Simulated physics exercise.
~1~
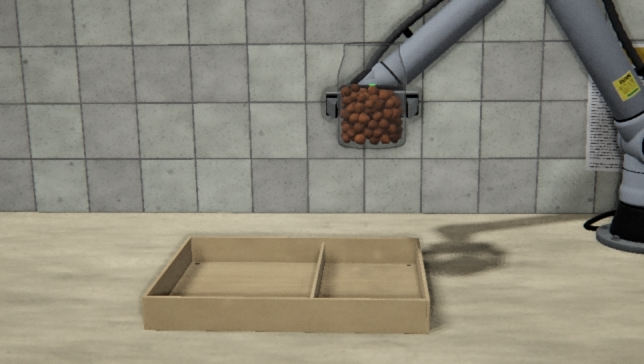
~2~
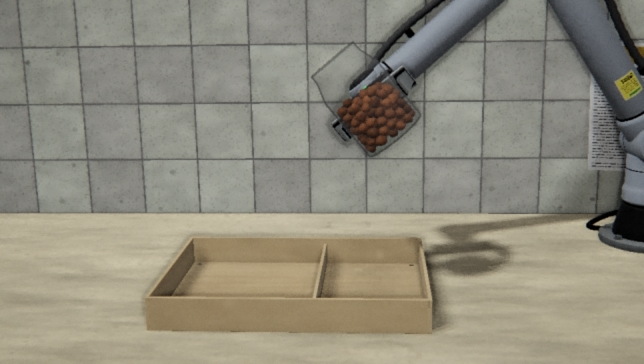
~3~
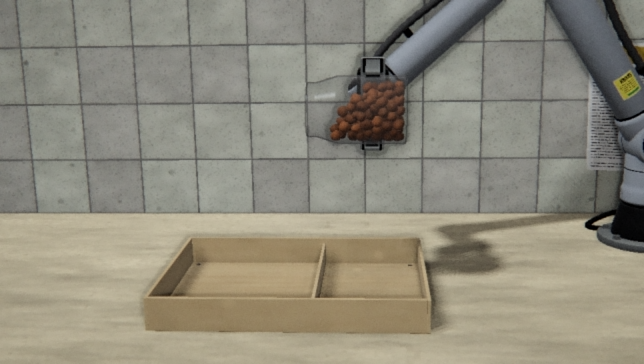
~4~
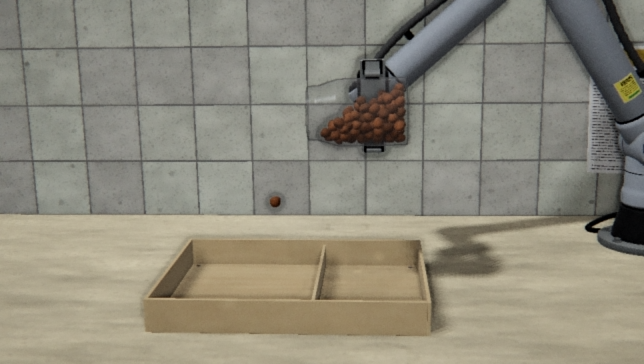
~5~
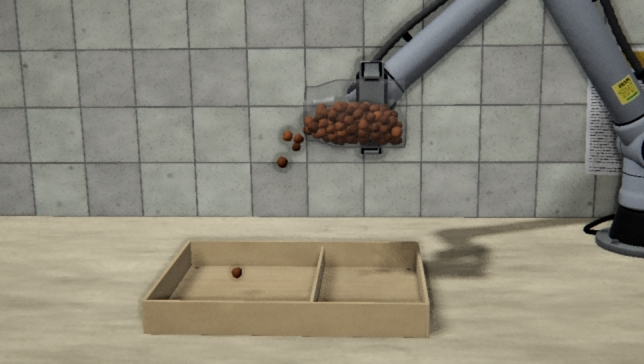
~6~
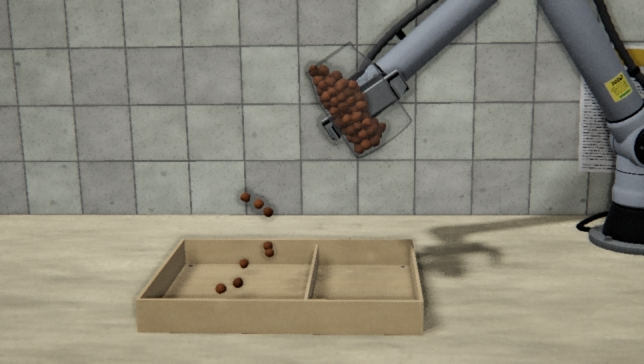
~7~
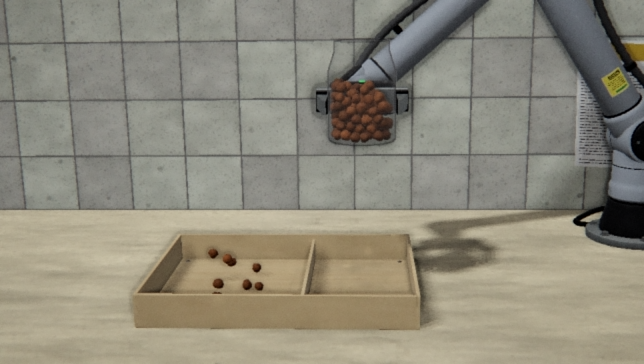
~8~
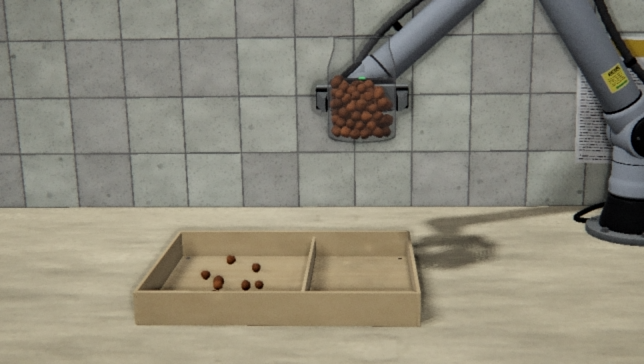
We see a robot arm tip a clear jar of brown hazelnuts onto its side above a divided wooden tray, dropping a few into the left compartment, then turn it upright again, with most of the nuts still inside.
